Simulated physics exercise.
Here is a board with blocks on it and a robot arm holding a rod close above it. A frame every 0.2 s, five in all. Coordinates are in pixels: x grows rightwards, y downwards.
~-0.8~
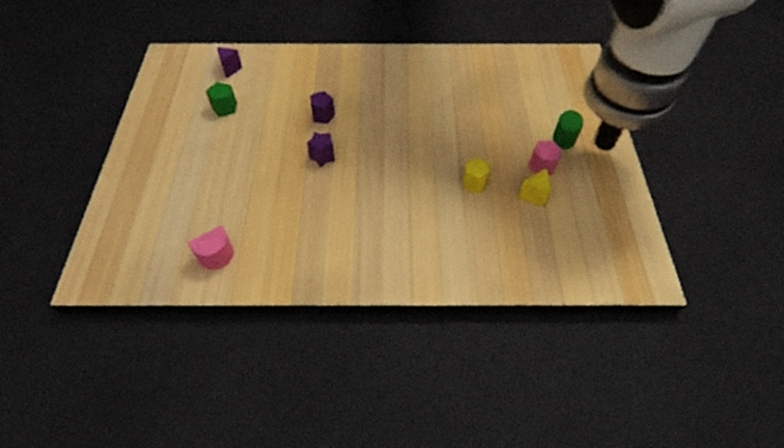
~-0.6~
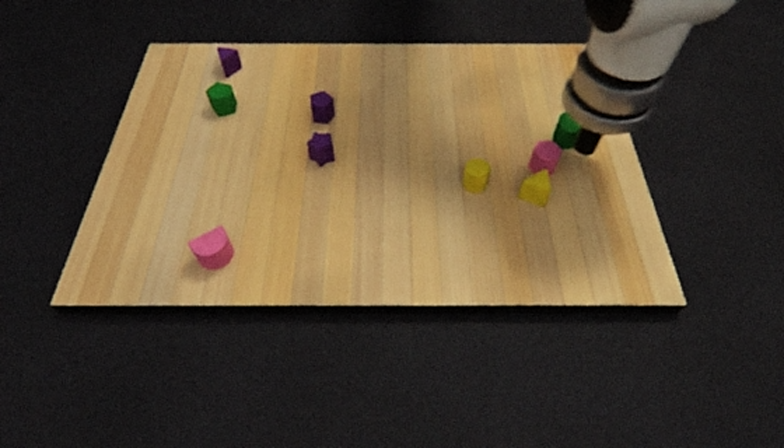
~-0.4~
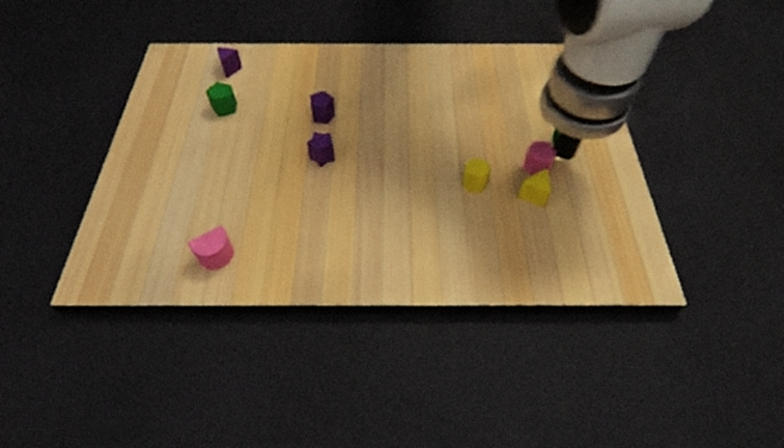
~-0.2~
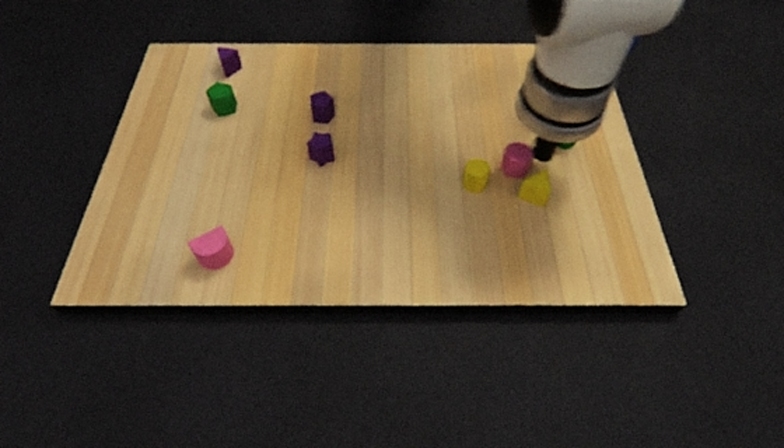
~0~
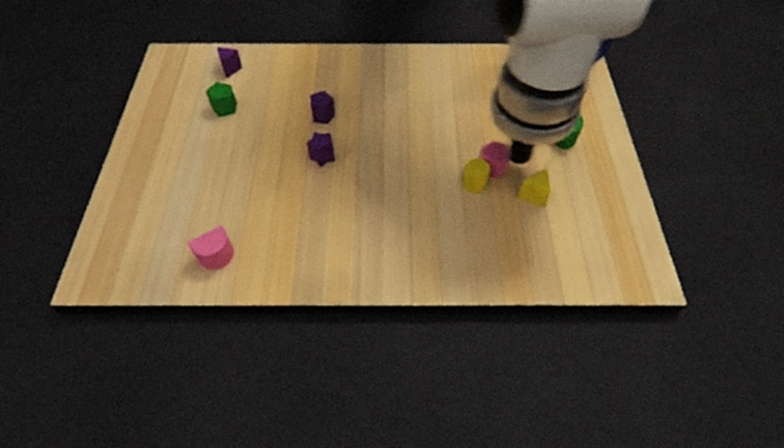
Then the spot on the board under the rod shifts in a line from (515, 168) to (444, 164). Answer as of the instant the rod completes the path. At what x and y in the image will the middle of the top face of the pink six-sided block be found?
Its top middle: (423, 142).
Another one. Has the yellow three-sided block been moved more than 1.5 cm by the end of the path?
That would be a no.
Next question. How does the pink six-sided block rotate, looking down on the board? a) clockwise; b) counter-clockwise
a - clockwise.
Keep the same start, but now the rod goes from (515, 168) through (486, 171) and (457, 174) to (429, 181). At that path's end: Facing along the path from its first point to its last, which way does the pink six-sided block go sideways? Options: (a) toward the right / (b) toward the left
It's a.
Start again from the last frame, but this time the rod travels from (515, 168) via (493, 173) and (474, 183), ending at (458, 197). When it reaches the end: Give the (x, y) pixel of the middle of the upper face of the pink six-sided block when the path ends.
It ends at (464, 150).
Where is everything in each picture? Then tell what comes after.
The first frame shows rod's lower end at (604, 143); yellow disc at (478, 167); pink six-sided block at (548, 150); yellow three-sided block at (540, 180).
The second frame shows rod at (585, 148); blocks still.
The third frame shows rod at (564, 152); pink six-sided block at (542, 150).
The fourth frame shows rod at (542, 154); pink six-sided block at (520, 151).
The fifth frame shows rod at (519, 156); yellow disc at (478, 167); pink six-sided block at (496, 151); yellow three-sided block at (540, 180).
On the path given first. Halfway along, rod at (482, 154); yellow disc at (474, 169); pink six-sided block at (459, 147), turned 15° clockwise.
At the end, rod at (446, 152); yellow disc at (474, 169); pink six-sided block at (423, 142), turned 25° clockwise; yellow three-sided block still.
